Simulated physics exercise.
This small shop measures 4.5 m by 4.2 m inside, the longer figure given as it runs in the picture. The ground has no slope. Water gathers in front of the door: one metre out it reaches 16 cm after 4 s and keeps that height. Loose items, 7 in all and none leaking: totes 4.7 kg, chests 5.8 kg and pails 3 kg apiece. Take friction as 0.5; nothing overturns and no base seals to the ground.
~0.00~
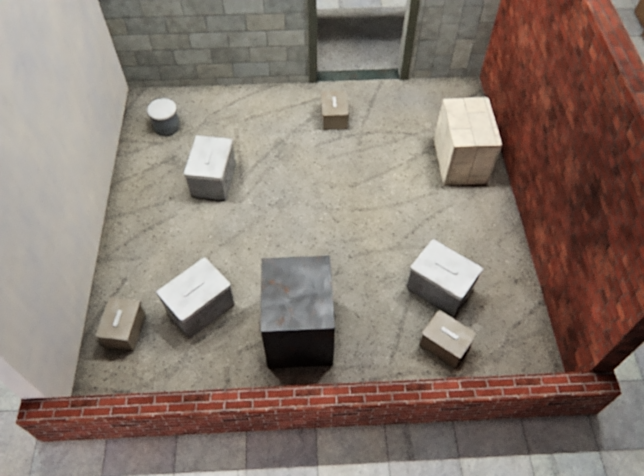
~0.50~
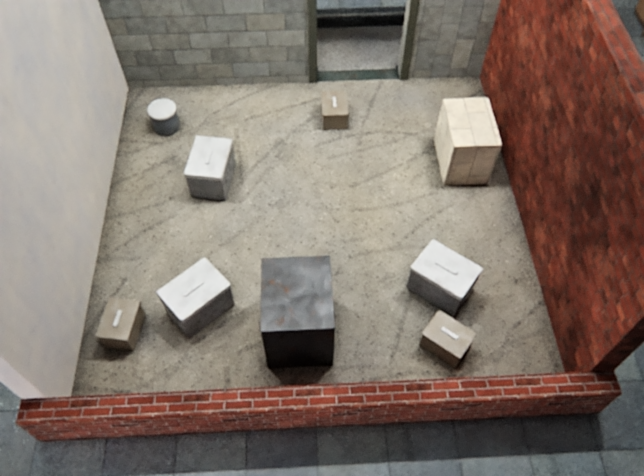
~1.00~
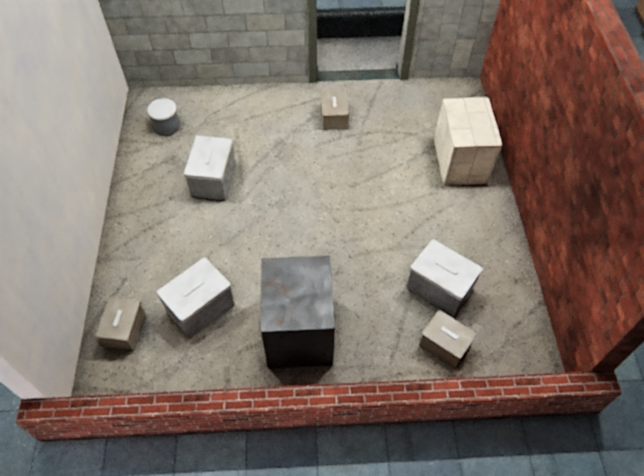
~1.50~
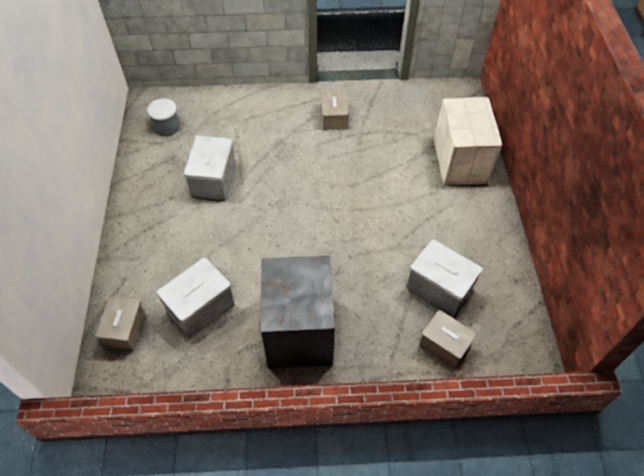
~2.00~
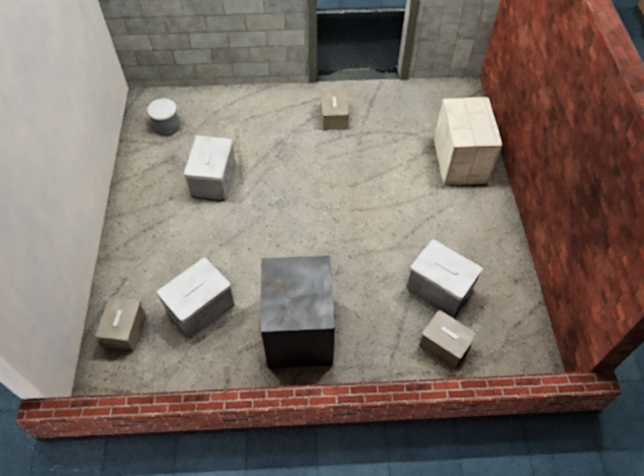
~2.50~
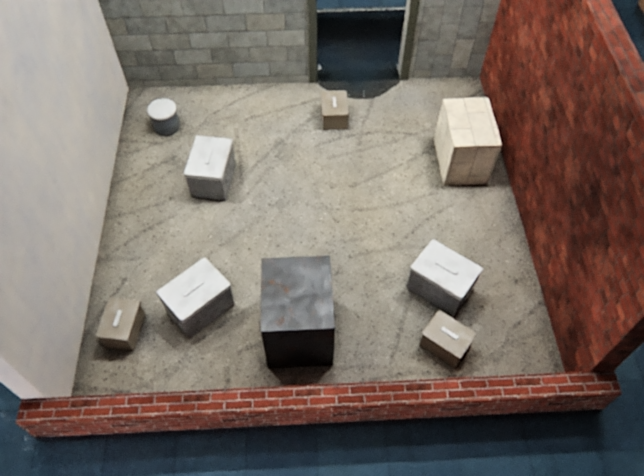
Dark water slowly covers the paving outside a walled room while the scattered boxes stay still.
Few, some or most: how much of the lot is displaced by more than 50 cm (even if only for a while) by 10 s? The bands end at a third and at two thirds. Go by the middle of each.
That comes to under a third.
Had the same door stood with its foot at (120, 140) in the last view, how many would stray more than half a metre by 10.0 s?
In that case 3 of them.
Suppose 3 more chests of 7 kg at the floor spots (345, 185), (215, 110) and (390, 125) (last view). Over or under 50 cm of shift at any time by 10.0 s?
In that order: Over, less, past it.
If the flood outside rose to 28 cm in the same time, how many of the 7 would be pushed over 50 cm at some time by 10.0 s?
In that case 6 of them.
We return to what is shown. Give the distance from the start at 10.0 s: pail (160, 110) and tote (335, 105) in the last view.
In turn: 0 cm, 200 cm.
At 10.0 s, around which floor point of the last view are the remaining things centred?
Near (269, 266).
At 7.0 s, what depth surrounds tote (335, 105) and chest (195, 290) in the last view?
About 3 and 2 cm.
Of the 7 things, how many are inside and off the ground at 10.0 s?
At that moment 4.
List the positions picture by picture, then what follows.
A tote at (118, 319), on the bottom; a chest at (194, 288) rests on the ground; 0.0 m2 under water; 0 of 7 have shifted, in the first frame.
A tote at (118, 319) rests on the ground; a chest at (194, 288) rests on the ground; 0.0 m2 under water; 0 of 7 have shifted, in the second frame.
A tote at (118, 319) rests on the ground; a chest at (194, 288) rests on the ground; water covers 0.0 m2; 0 of 7 have shifted, in the third frame.
A tote at (118, 319), on the bottom; a chest at (194, 288), on the bottom; water covers 0.0 m2; 0 of 7 have shifted, in the fourth frame.
A tote at (118, 319) rests on the ground; a chest at (194, 288) rests on the ground; water covers 0.0 m2; 0 of 7 have shifted, in the fifth frame.
A tote at (118, 319) rests on the ground; a chest at (194, 288), on the bottom; water covers 0.2 m2; 0 of 7 have shifted, in the sixth frame.
After 3.5 s 0 of 7 are over 50 cm from their spots; 0 afloat.
After 4.5 s 1 of 7 are over 50 cm from their spots; 0 afloat.
After 7.0 s 1 of 7 are over 50 cm from their spots; 1 afloat.
After 10.0 s 2 of 7 are over 50 cm from their spots, and 2 have been at some point; 4 afloat.
